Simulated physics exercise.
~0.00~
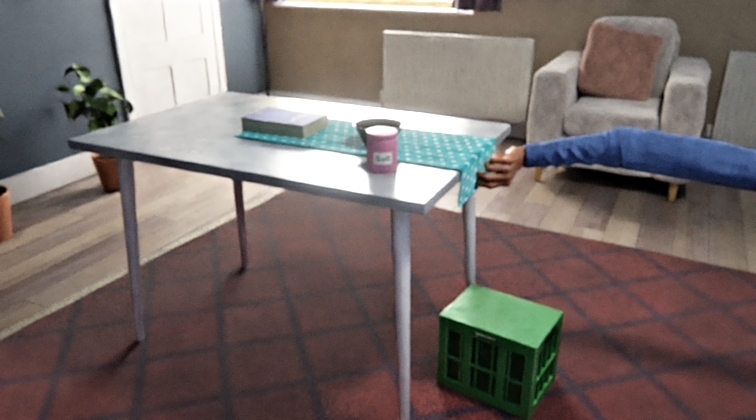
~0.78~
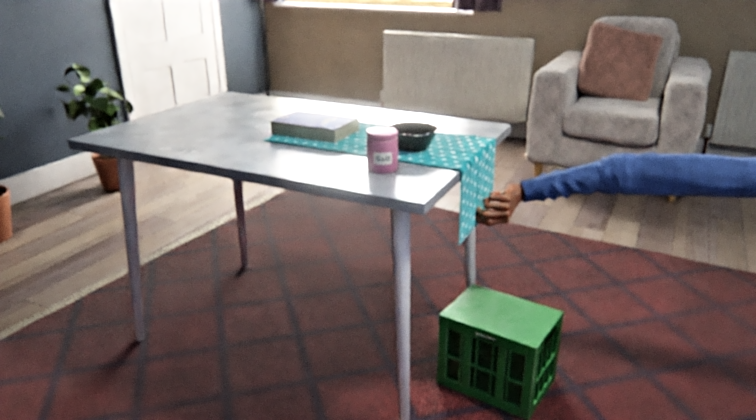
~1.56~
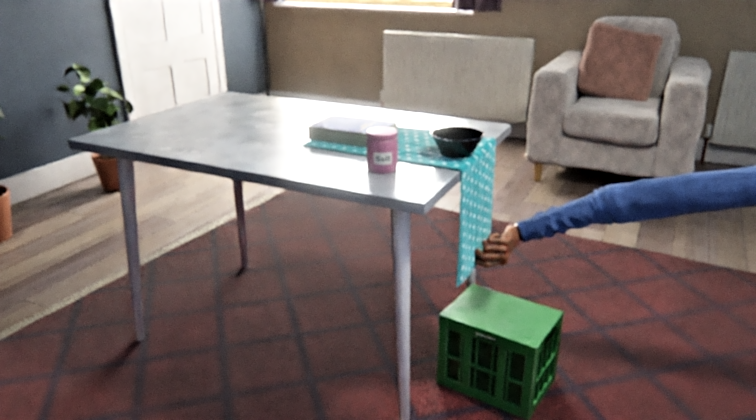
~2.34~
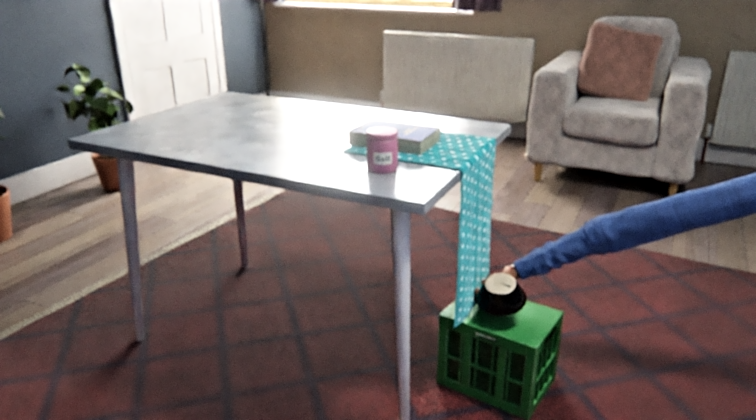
An arm in a blue sleeve reaches in from the right of a living room, seen from slightly above, and holds the end of a turquoise patterned runner on a pale grey table. On the cloth sit a book and a black bowl, with a pink jar near the front edge and a green crate on the red rug below. The hand pulls the runner steadily down, and the book and bowl ride right with it while the jar stays put. The bowl nears the table's end, then goes over. Finally the hem hangs at the crate, the bowl is down at the crate's top by the hand, and the book and jar remain on the table.
